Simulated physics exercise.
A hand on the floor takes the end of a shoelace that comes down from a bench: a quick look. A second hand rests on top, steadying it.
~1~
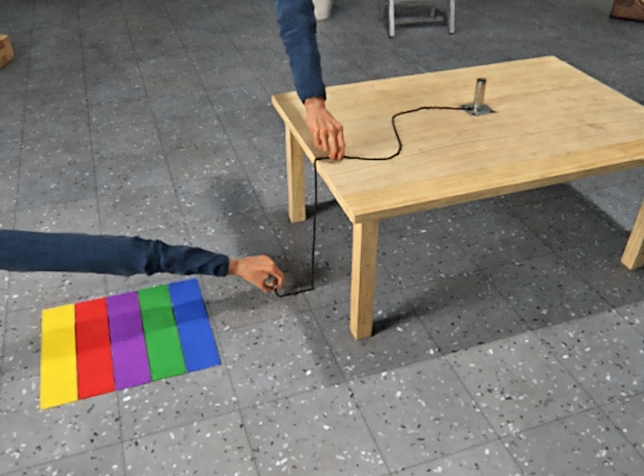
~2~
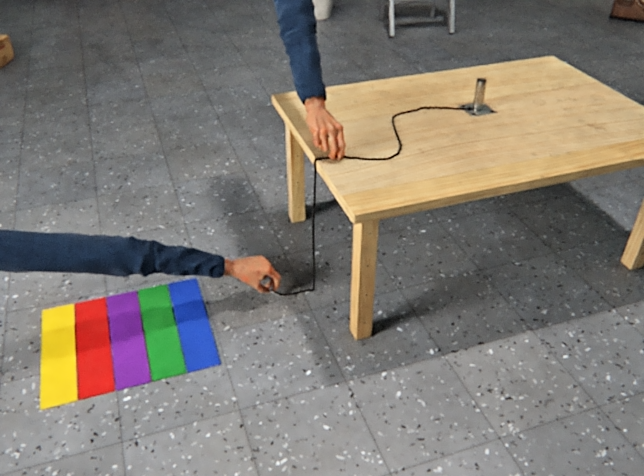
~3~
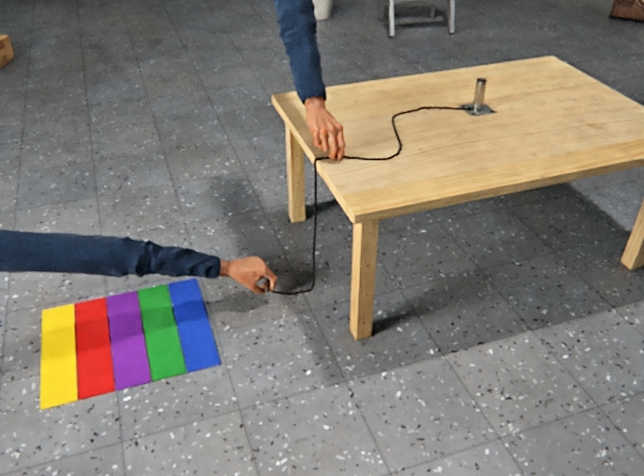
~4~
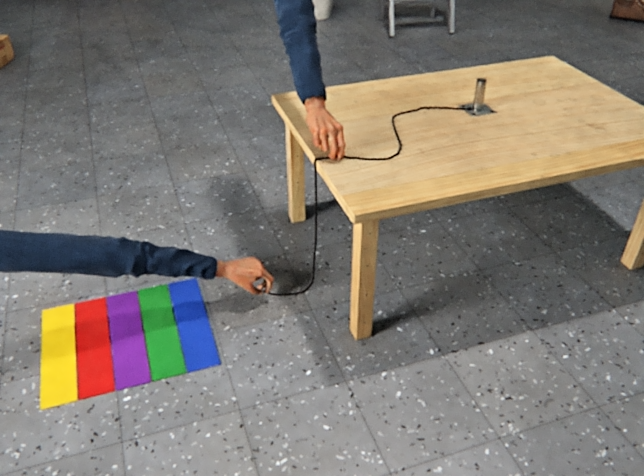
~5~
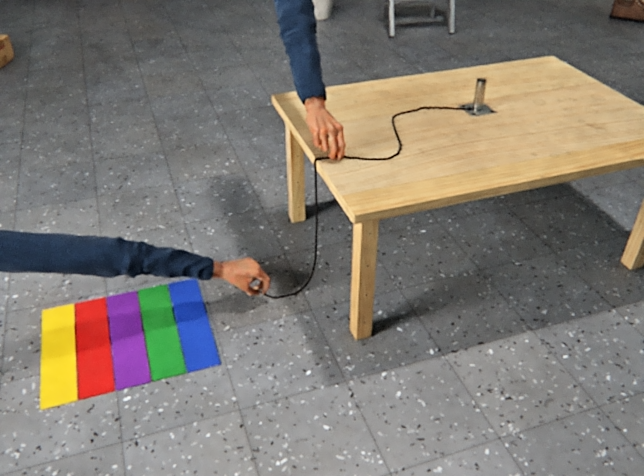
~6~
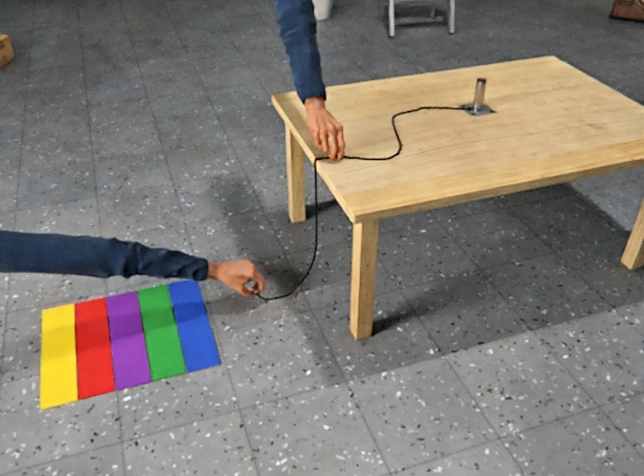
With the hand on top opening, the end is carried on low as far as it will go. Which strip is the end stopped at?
Stopped at red.
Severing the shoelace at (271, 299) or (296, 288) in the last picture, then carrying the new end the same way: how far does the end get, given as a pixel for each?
The pixels are close to (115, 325) for the first and (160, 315) for the second.
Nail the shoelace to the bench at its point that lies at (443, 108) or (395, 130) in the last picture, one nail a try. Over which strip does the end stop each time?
Colour per try: Red / purple.
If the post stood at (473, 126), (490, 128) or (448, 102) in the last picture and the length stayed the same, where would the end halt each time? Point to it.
Roughly (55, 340), (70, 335) and (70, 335).
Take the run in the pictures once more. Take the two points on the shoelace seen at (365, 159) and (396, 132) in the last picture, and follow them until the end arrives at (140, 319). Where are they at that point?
The first goes to (307, 176), the other to (364, 136).
Soon after, end near (140, 319); over purple.
After that, end near (108, 326); over purple.
At the stop, end near (88, 330); over red. It halts on the red strip.
